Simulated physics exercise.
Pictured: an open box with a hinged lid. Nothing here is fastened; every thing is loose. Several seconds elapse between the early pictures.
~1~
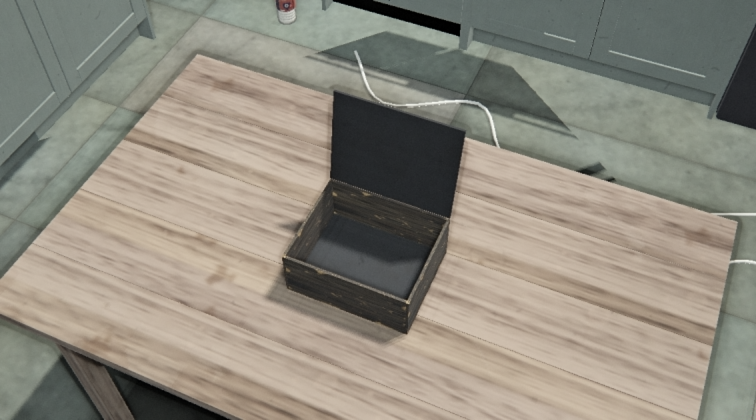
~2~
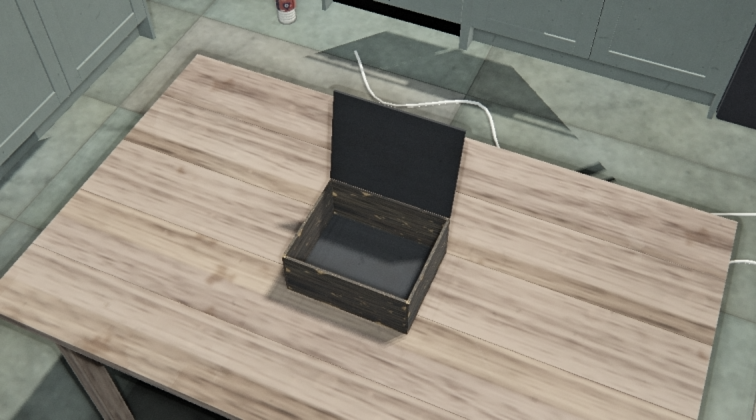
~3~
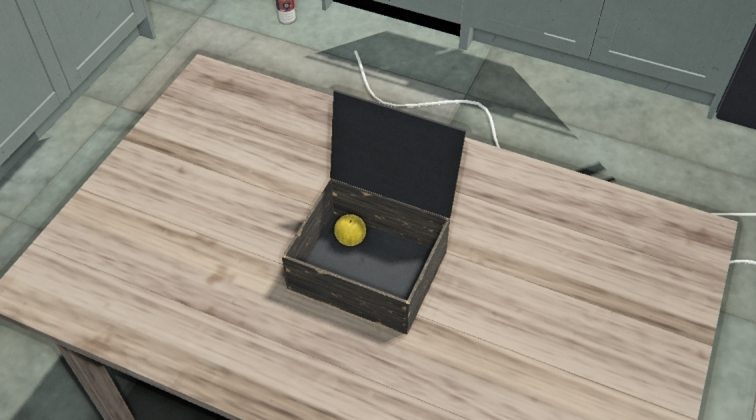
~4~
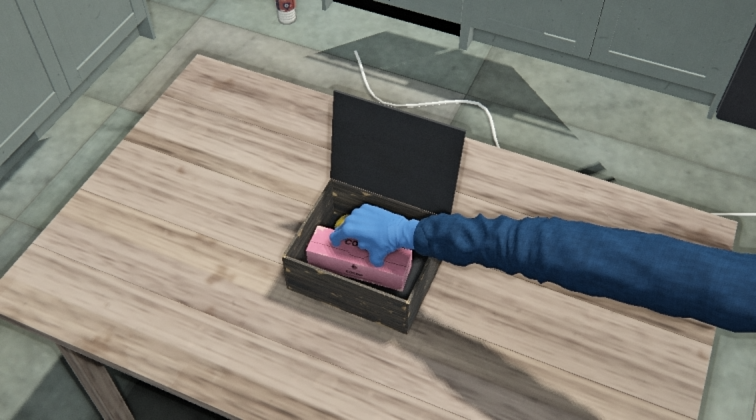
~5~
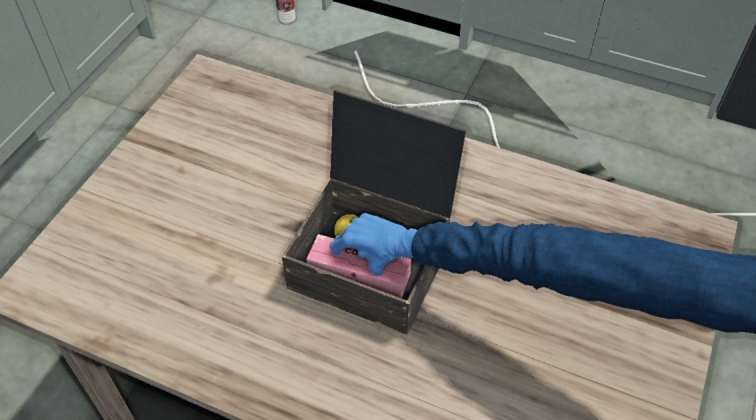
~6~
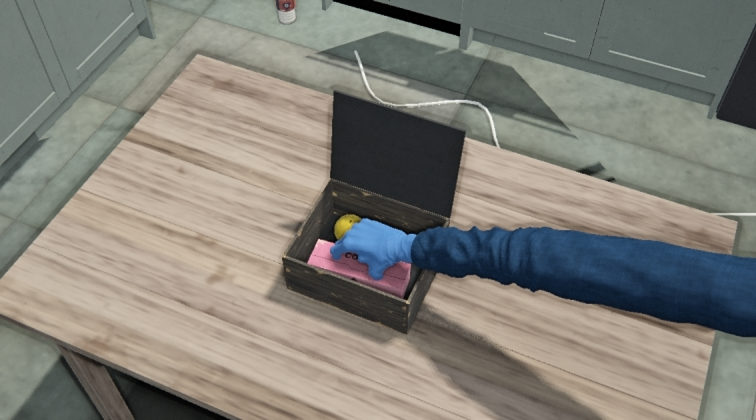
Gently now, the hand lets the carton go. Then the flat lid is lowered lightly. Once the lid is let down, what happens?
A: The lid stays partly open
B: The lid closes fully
B, the lid closes fully.
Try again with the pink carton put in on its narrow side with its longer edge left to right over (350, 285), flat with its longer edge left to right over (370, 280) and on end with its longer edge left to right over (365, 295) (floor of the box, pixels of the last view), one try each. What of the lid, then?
At first it manages to shut, the second time it manages to shut, and the third time it fails to shut.
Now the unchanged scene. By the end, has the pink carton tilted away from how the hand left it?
In the end, it keeps its orientation.
Then, 1.50 s after the last picture, lid 67° above the rim.
Then, 1.80 s after the last picture, lid 33° above the rim.
At rest, lid shut; both in place. Seen from the same camera at the end, pink carton near (359, 271).
